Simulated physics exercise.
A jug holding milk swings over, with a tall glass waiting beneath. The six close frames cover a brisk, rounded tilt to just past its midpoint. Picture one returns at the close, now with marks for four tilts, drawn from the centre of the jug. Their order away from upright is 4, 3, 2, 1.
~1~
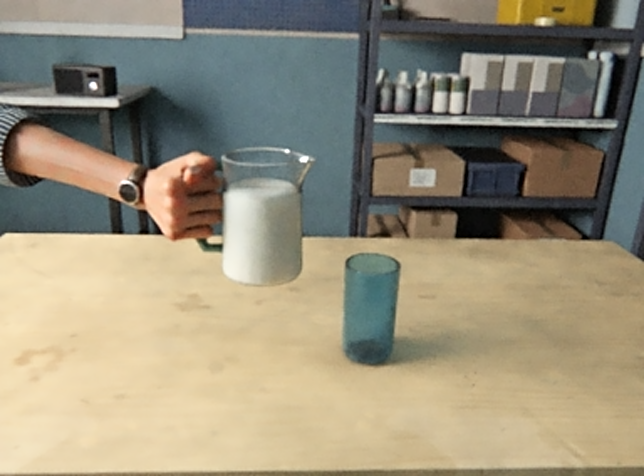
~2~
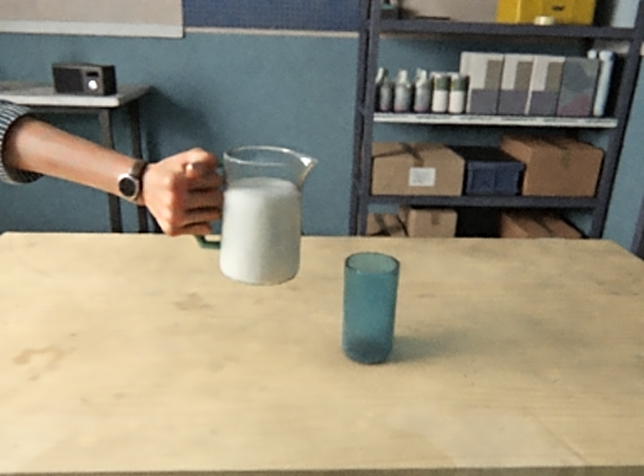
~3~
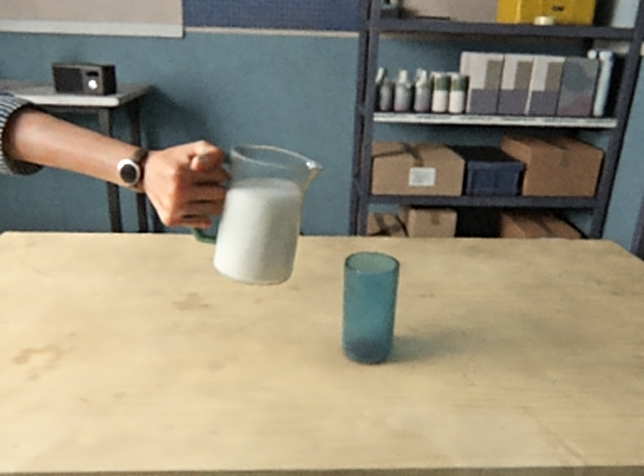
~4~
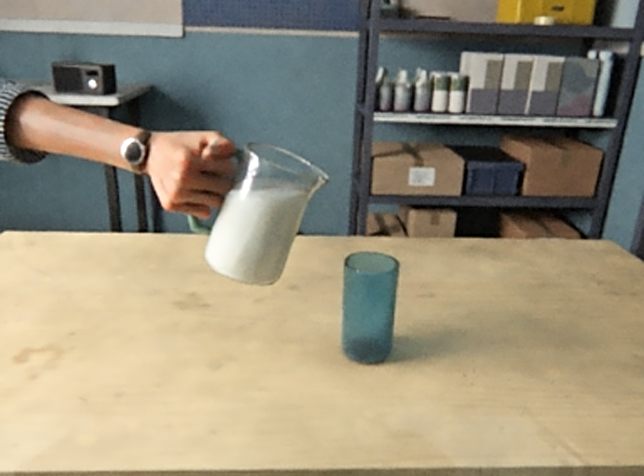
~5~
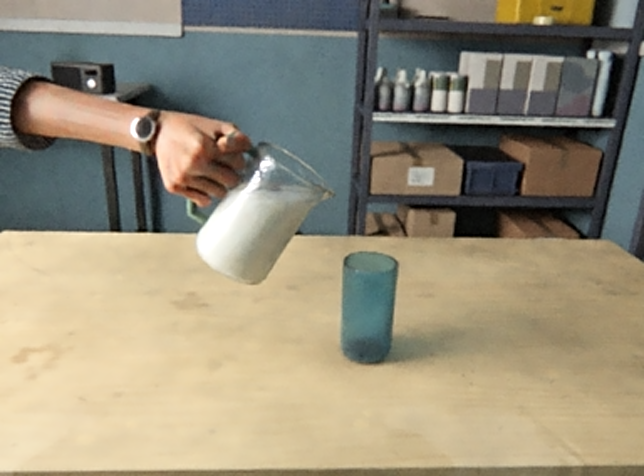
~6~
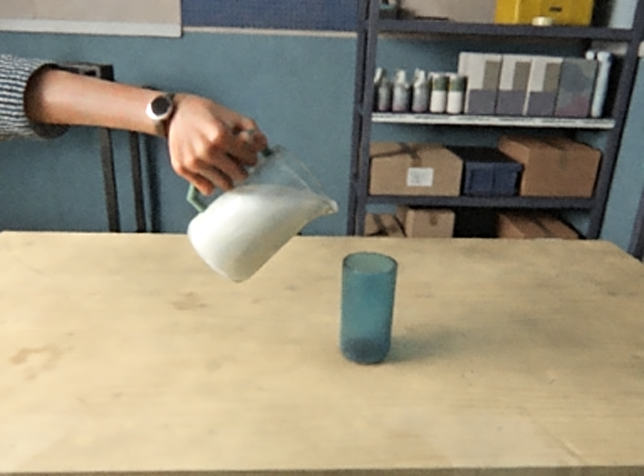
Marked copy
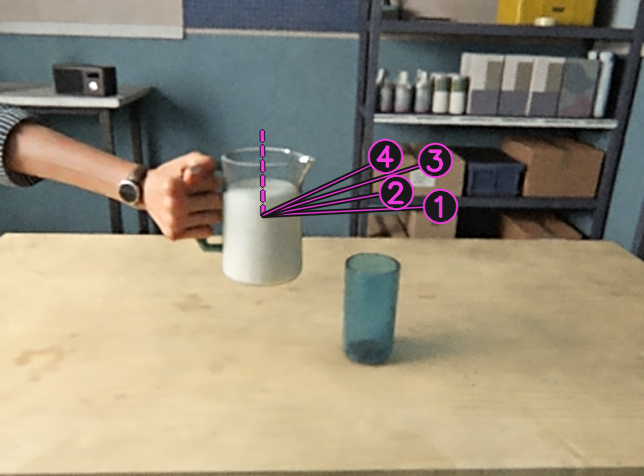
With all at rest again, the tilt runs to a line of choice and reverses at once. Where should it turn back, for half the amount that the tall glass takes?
It is 4.
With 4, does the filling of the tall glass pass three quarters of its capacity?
No, it does not.
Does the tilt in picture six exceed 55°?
No, it does not.
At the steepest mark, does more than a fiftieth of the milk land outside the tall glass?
Yes, it does.
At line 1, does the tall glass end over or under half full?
Over.
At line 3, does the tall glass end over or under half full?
Over.
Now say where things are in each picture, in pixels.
In the first picture, upright, lip at (314, 160); rim of the tall glass round (373, 263); nothing has left yet.
In the second picture, tipped about 2°, lip at (316, 161); nothing has left yet.
In the third picture, tipped about 9°, lip at (322, 168); nothing has left yet.
In the fourth picture, tipped about 19°, lip at (329, 179); nothing has left yet.
In the fifth picture, tipped about 32°, lip at (334, 193); nothing has left yet.
In the sixth picture, tipped about 45°, lip at (336, 211); nothing has left yet.
In magenta, 1 at (423, 207); 2 at (378, 194); 3 at (419, 166); 4 at (370, 165).
Choosing 1, the tall glass ends with about 80 % of what it can hold; 25 % of the milk is spilt.
Choosing 2, the tall glass ends with about 88 % of what it can hold; 7 % of the milk is spilt.
Choosing 3, the tall glass ends with about 72 % of what it can hold.
Choosing 4, the tall glass ends with about 46 % of what it can hold.
